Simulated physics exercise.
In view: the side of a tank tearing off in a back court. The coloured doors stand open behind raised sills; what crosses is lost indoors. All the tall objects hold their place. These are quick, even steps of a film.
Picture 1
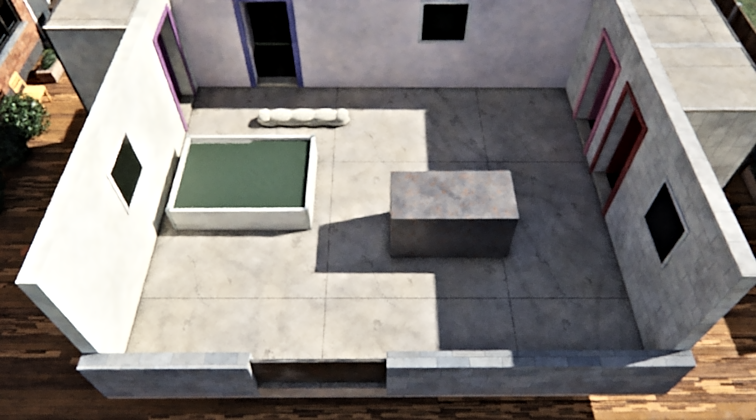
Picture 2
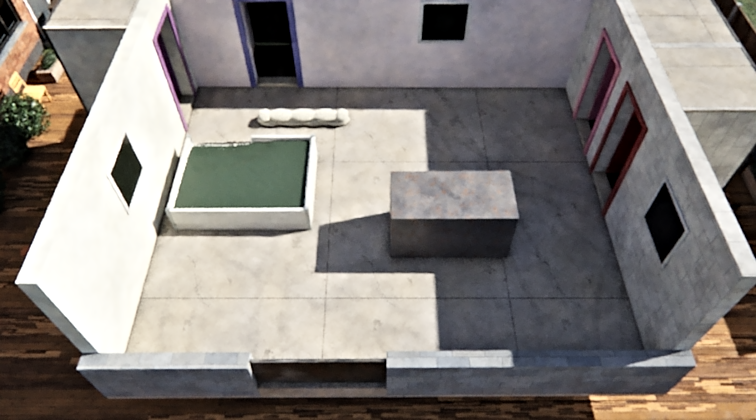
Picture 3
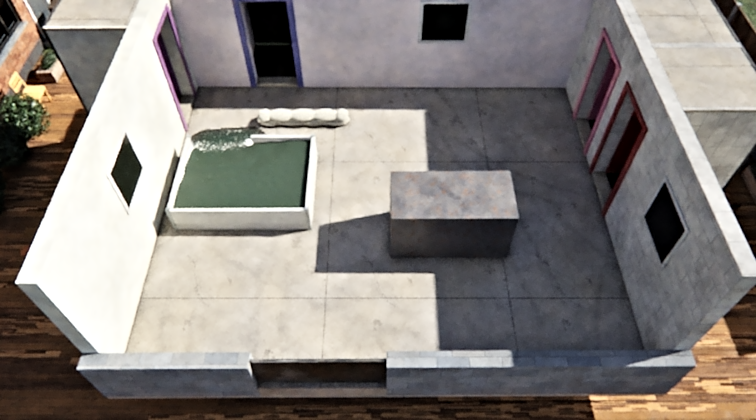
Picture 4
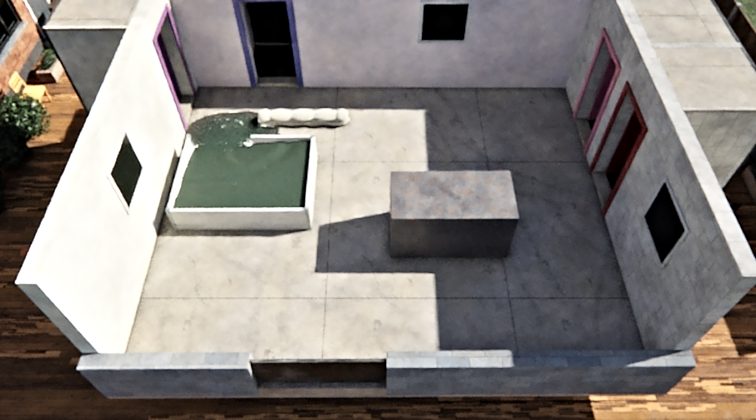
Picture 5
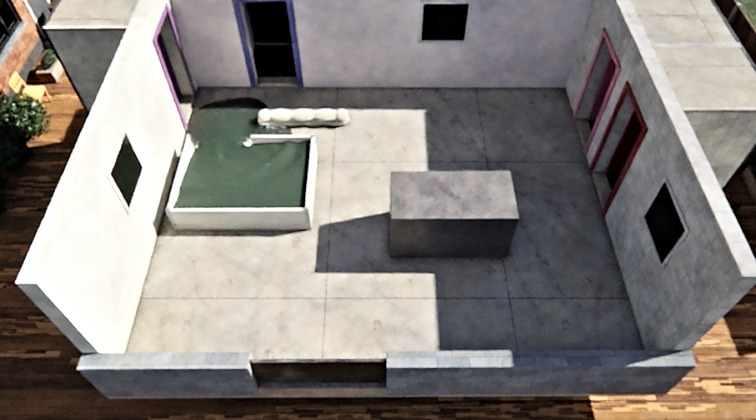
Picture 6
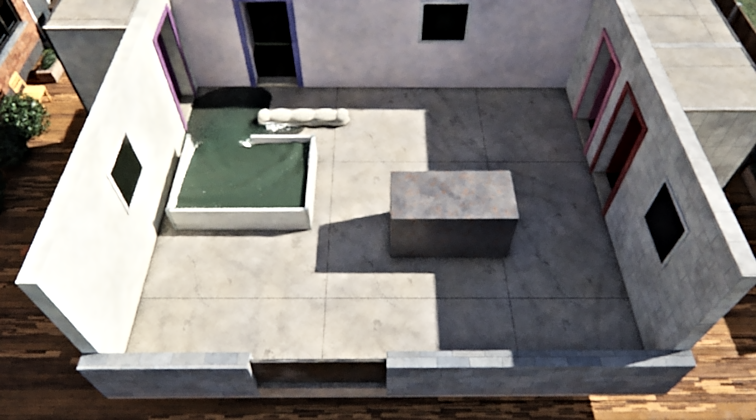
Dark green water pouring out over the far side of a white-walled tank and spreading across a pale court toward the back wall.
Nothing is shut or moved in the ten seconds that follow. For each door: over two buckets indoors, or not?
The purple door takes more than that; the red door stays under that; the pink door takes more than that; the blue door takes more than that.
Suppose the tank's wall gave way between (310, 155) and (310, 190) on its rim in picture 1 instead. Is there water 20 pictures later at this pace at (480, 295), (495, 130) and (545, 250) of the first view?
In that order: No water, wet, free of water.
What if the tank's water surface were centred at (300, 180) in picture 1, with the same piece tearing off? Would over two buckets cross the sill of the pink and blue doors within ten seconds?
Then: Pink door floods; blue door lets less in.
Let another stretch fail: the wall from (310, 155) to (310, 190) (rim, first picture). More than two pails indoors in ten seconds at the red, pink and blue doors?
My reading: Red floods, pink lets more in, blue lets less in.
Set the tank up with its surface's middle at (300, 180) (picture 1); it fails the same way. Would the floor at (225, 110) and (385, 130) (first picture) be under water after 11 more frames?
As listed: Wet, awash.
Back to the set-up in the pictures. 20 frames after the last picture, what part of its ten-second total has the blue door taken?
Some 70 per cent.
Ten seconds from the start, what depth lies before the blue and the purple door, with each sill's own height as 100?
Near 60 and 50 in a hundred.
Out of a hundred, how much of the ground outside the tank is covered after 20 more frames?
About 20 per cent.
A moment on, water covers 10 % of the floor; the purple door wet at the sill, nothing in, the red door not reached, the pink door not reached, the blue door under two buckets in.
Next, water covers 10 % of the floor; the purple door under two buckets in, the red door not reached, the pink door not reached, the blue door over two buckets in.
Then, water covers 20 % of the floor; the purple door over two buckets in, the red door not reached, the pink door not reached, the blue door over two buckets in.
Later, water covers 45 % of the floor; the purple door far over two buckets in, the red door wet at the sill, nothing in, the pink door under two buckets in, the blue door far over two buckets in.
In the end, water covers 60 % of the floor; the purple door far over two buckets in, the red door wet at the sill, nothing in, the pink door over two buckets in, the blue door far over two buckets in.
